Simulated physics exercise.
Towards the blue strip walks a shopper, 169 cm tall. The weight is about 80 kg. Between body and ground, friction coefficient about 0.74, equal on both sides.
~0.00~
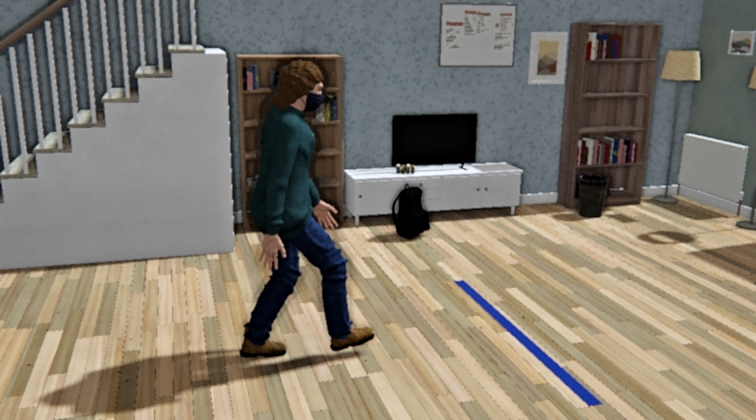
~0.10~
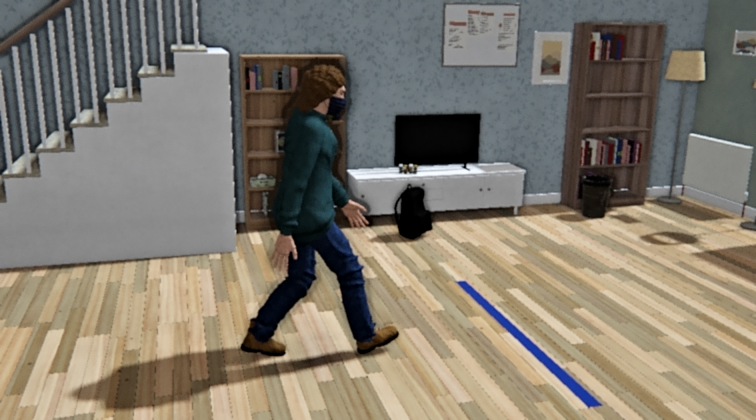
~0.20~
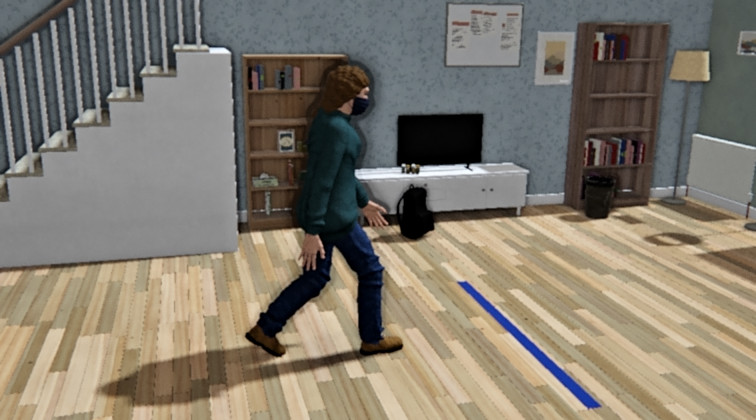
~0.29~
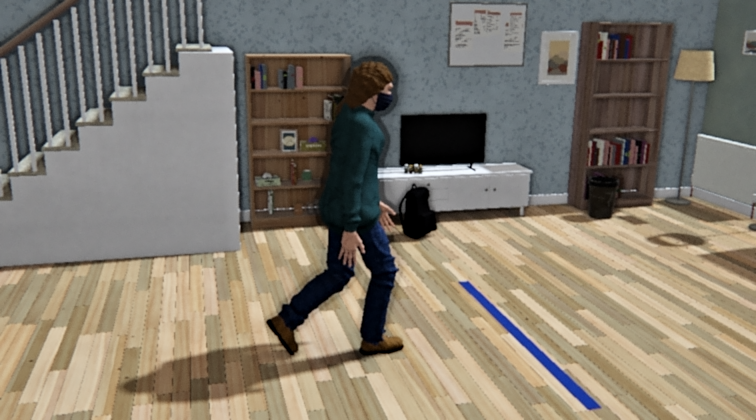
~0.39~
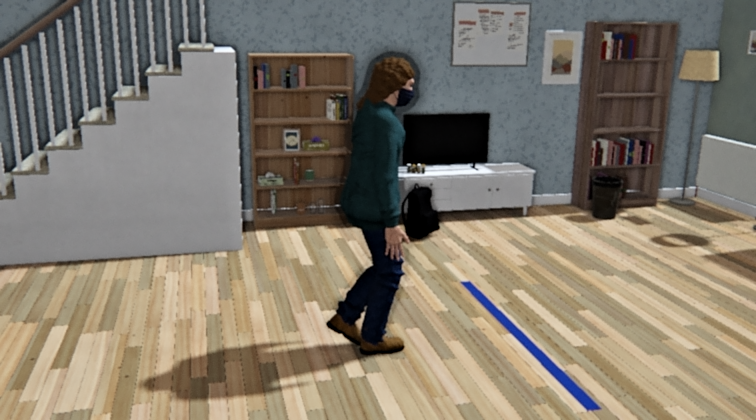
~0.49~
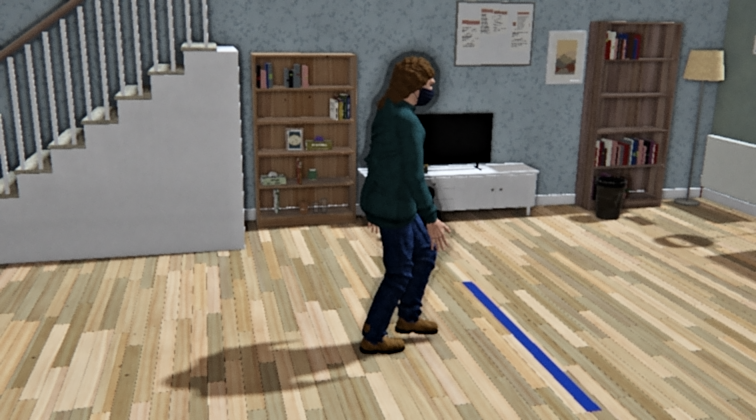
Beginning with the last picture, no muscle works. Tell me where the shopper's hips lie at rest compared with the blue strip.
They lie before the blue strip.
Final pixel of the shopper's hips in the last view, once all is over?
End point, final frame: Around (421, 294).
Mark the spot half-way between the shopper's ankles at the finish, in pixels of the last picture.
Somewhere close to (474, 311).
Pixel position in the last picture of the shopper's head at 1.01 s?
About (515, 238) in the last view.
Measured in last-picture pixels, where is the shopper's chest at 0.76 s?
At that moment it is roughly at (445, 197).
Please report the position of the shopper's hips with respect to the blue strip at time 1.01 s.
Position: Approx. 55 cm short.
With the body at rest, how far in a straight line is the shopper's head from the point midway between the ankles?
About 30 cm.
After 0.76 s the shopper's hips are 53 cm short of the blue strip, near (440, 253) in the last picture's view.
After 1.01 s the shopper's hips are 54 cm short of the blue strip, near (432, 283) in the last picture's view; the shopper's head 4 cm short of the blue strip.
After 1.31 s the shopper's hips are 53 cm short of the blue strip, near (421, 293) in the last picture's view.
At rest, 3.3 s, shopper's hips stop short of the blue strip; shopper's chest stops short of the blue strip.
